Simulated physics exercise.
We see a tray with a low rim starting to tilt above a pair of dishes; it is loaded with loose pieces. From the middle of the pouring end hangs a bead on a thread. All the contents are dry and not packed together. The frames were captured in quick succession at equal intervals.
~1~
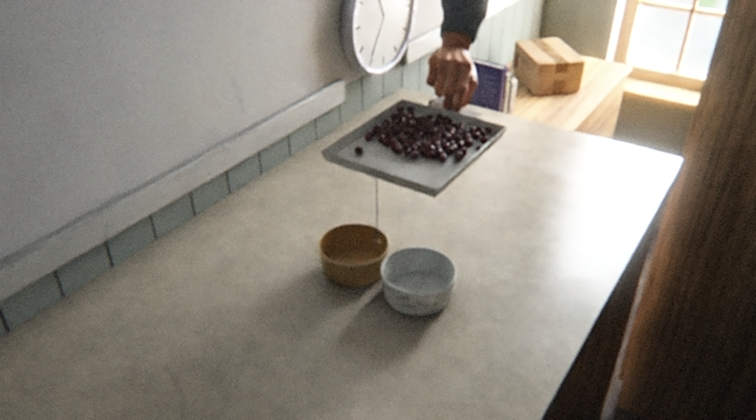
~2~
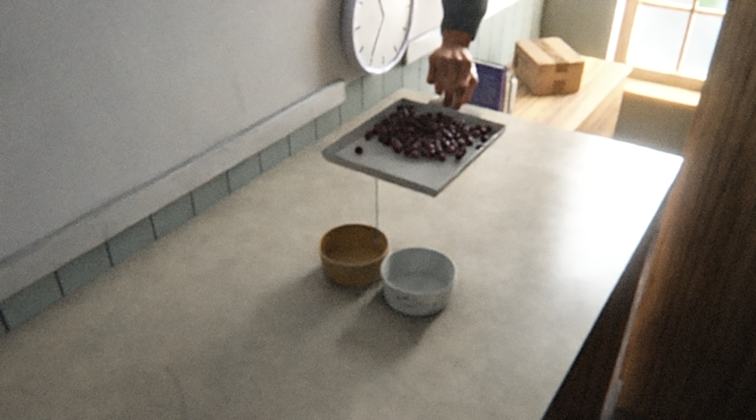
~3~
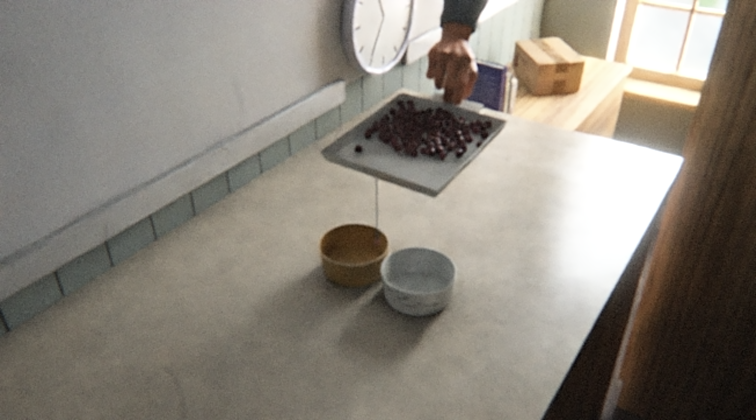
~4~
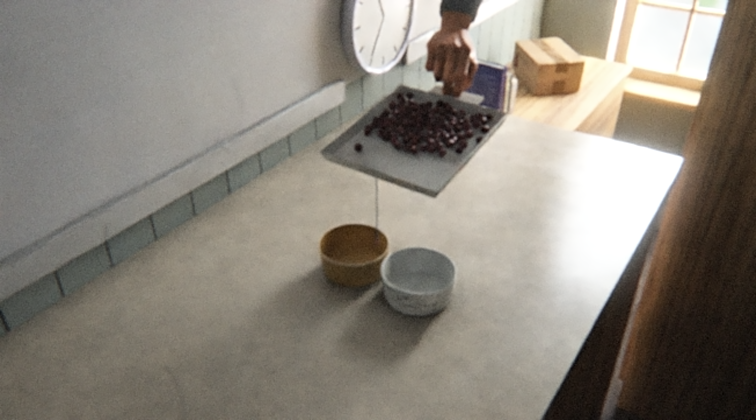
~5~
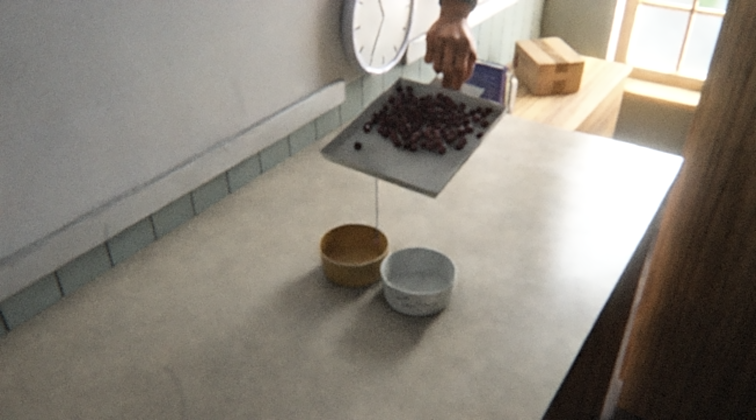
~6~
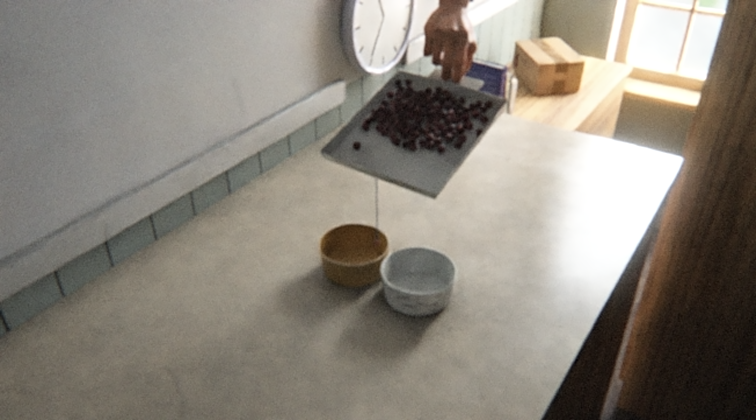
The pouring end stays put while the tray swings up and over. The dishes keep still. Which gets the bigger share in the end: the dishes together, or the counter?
Basically it's a mostly lost load, that one.
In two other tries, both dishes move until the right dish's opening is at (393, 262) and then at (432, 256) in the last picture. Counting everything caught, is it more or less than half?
Result, first setup: The minor share; second setup: The minor share.
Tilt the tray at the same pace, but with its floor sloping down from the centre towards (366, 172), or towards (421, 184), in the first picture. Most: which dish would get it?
Result - first place: The left side, second place: The right side.
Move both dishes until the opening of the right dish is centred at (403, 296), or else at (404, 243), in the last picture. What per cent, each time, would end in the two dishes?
It would be near 90 per cent first and near 0 per cent second.
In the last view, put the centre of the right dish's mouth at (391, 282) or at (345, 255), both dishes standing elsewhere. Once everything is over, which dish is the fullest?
The first try: Right. The second: The dish on the right.
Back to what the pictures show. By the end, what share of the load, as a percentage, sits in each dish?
Per hundred pieces: Left dish roughly 10, right dish roughly 30.
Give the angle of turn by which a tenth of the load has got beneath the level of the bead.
About 85° of tilt.
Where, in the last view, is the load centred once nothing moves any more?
Near pixel (381, 315).
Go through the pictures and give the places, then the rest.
Corners of the pouring end at (326, 150) and (436, 186), level; middle of the load at (426, 132), dried cherries; left dish at (333, 271); right dish at (399, 300); bead on its thread at (377, 243), in the first picture.
Corners of the pouring end at (326, 150) and (436, 186), level; middle of the load at (426, 131), in the second picture.
Corners of the pouring end at (325, 150) and (435, 187), tipped barely, lowest at the right corner; middle of the load at (426, 128), in the third picture.
Corners of the pouring end at (325, 150) and (435, 188), tipped a little, lowest at the right corner; middle of the load at (426, 123), in the fourth picture.
Corners of the pouring end at (324, 150) and (435, 189), tipped a little, lowest at the right corner; middle of the load at (425, 118), in the fifth picture.
Corners of the pouring end at (324, 150) and (434, 190), tipped a little, lowest at the right corner; middle of the load at (425, 113), a small part on the move; left dish at (333, 271); right dish at (399, 300), in the sixth picture.
Soon after the last picture, tray tipped steeply; nearly all on the tray; a stray few in the right dish; a stray few outside both; a small part in the air.
A little later, tray tipped right over; about a quarter on the tray; a small part in the right dish; a small part in the left dish; about a quarter outside both; about a third in the air.
Later still, tray tipped past a quarter turn; about a quarter in the right dish; a small part in the left dish; about two thirds outside both.
At rest, tray tipped past a quarter turn; about a quarter in the right dish; a small part in the left dish; about two thirds outside both.
